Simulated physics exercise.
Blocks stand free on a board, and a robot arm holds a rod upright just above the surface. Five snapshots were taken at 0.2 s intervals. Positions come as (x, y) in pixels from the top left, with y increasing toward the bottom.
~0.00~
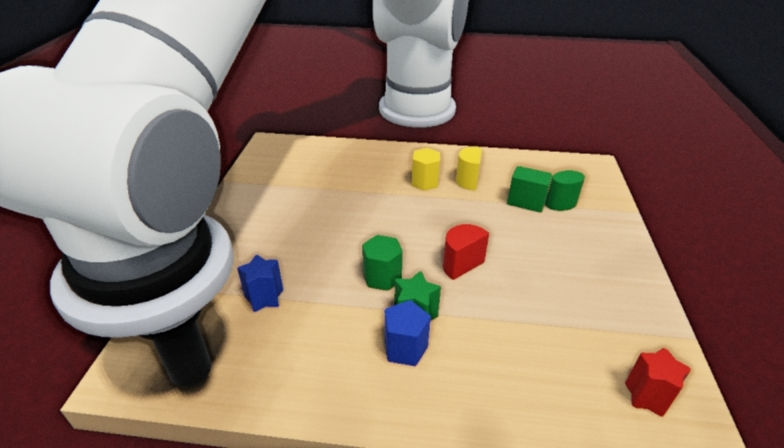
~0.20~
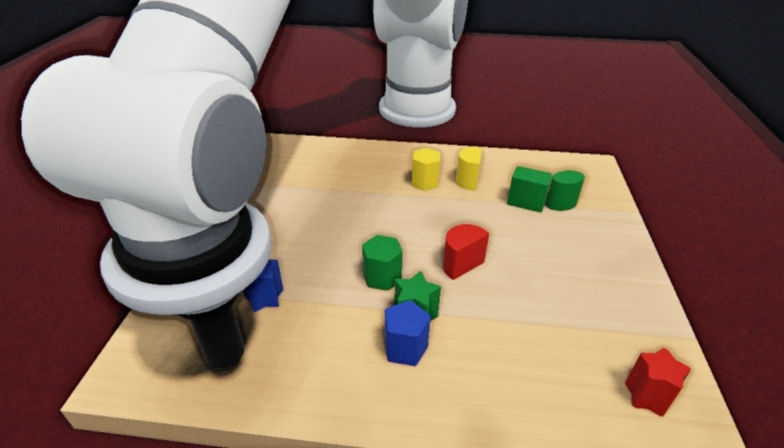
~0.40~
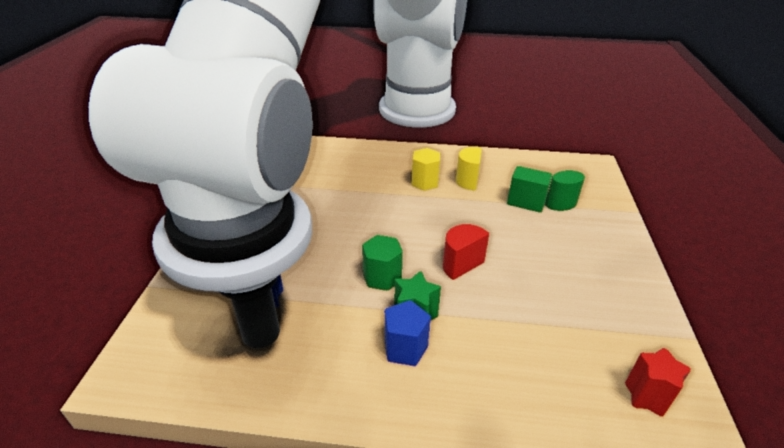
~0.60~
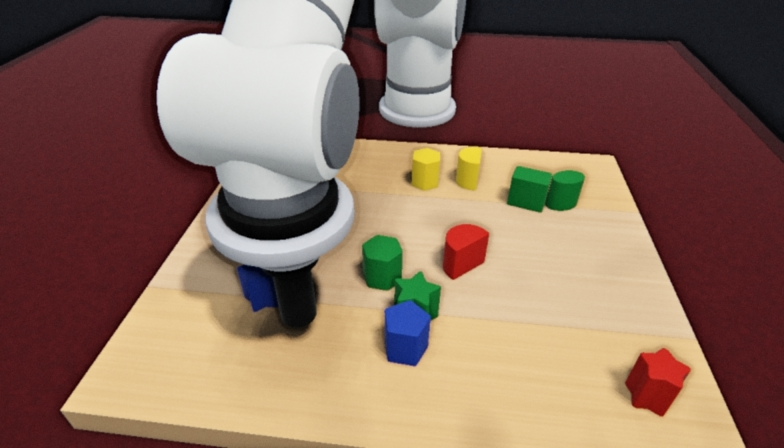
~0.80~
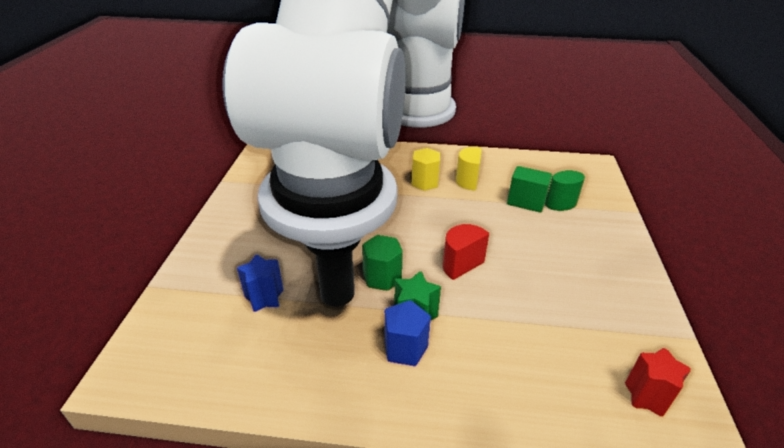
White robot arm moving a black rod rightward and slightly away across a wooden board, passing a blue star-shaped block among scattered coloured blocks.
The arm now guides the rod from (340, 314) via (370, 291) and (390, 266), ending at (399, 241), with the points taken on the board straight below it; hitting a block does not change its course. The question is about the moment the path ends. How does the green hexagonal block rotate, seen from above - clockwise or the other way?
Viewed from above: Clockwise.
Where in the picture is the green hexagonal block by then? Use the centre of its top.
Its top middle is near (430, 208).
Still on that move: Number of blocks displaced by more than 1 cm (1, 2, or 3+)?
My count: 1.
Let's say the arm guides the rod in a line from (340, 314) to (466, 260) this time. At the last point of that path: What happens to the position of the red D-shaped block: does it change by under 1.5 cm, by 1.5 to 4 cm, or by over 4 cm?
The answer will be the long band, over 4 cm.
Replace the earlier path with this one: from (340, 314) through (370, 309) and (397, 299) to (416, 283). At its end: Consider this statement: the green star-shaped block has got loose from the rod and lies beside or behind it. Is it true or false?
The statement is true.
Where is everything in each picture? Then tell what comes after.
The first picture shows lower end of the rod at (191, 370), tops of blocks, green hexagonal block at (382, 247), green star-shaped block at (417, 287).
The second picture shows rod at (225, 353), blocks as before.
The third picture shows rod at (261, 334), blocks as before.
The fourth picture shows rod at (299, 314), blocks as before.
The fifth picture shows rod at (338, 294), green hexagonal block at (382, 247), green star-shaped block at (417, 287).
The first path, step by step. One third of the way, rod at (370, 271); green hexagonal block at (391, 241).
Two thirds of the way, rod at (390, 246); green hexagonal block at (414, 222), turned 25° clockwise.
At the end, rod at (399, 222); green hexagonal block at (430, 208), turned 75° clockwise; green star-shaped block not moved.
